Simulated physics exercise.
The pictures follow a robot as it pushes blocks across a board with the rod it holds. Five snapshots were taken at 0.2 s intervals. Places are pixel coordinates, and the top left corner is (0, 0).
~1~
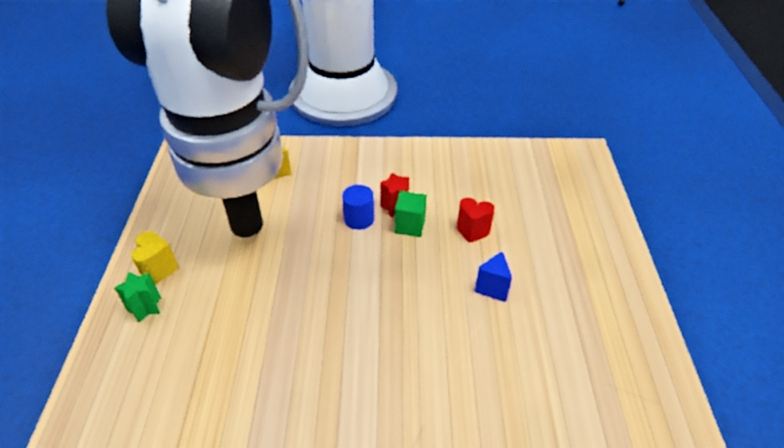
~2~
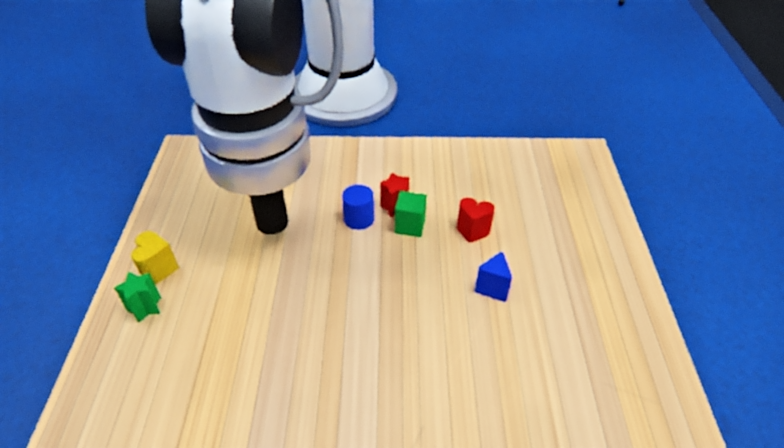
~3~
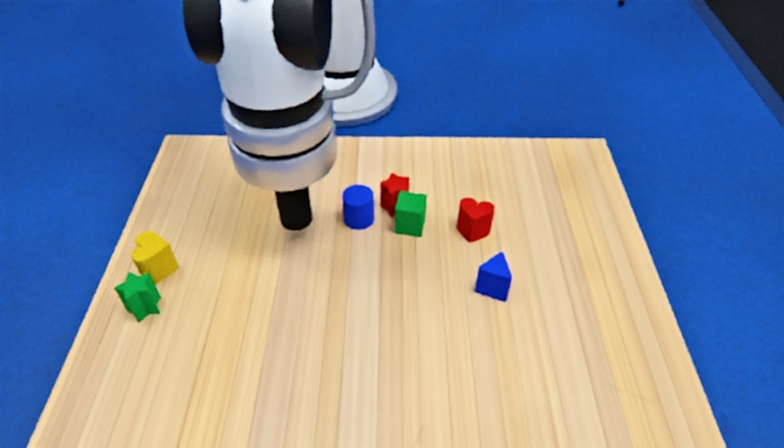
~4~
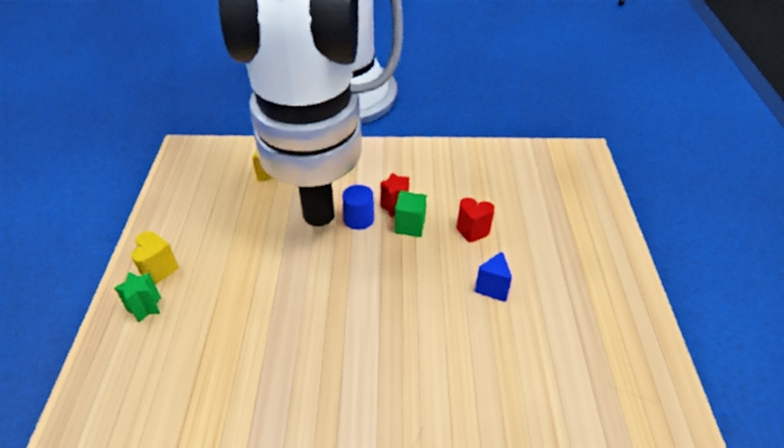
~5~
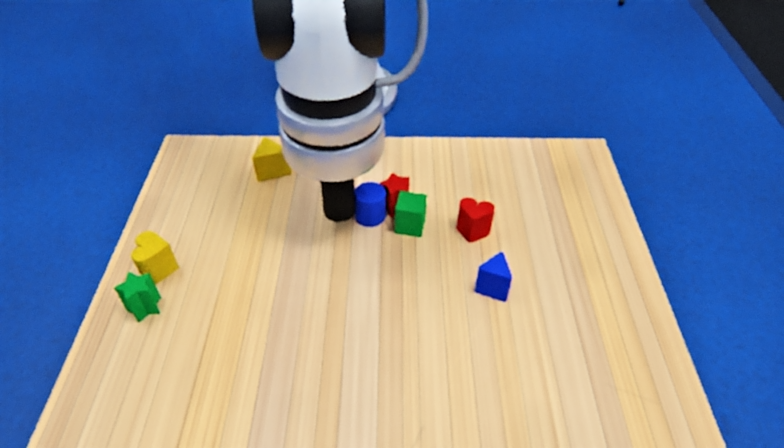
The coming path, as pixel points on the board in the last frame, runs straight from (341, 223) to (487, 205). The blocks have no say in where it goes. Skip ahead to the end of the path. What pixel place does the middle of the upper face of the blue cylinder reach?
In the picture, that point is around (475, 161).
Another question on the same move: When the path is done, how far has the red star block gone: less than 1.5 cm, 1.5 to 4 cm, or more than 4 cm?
It's set to move over 4 cm.
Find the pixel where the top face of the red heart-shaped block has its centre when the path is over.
I'd expect the centre of its top face to be at (495, 216).
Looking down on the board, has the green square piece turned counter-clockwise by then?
Answer: No.
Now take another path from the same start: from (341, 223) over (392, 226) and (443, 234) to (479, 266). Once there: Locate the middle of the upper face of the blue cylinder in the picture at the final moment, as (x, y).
Its top centre is at about (435, 184).
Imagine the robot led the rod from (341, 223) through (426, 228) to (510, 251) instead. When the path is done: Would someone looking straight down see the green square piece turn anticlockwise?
Short answer: No.
What follows on the original path. One third of the way, rod at (391, 205); blue cylinder at (417, 181); red star block at (431, 166), turned 25° anticlockwise; green square piece at (424, 202), turned 50° clockwise.
Two thirds of the way, rod at (441, 199); blue cylinder at (457, 169); red star block at (445, 153), turned 80° anticlockwise; green square piece at (456, 206); red heart-shaped block at (493, 215), turned 20° anticlockwise.
At the end, rod at (489, 193); blue cylinder at (475, 161); red star block at (446, 152), turned 95° anticlockwise; green square piece at (459, 206), turned 155° clockwise; red heart-shaped block at (495, 216), turned 25° anticlockwise.
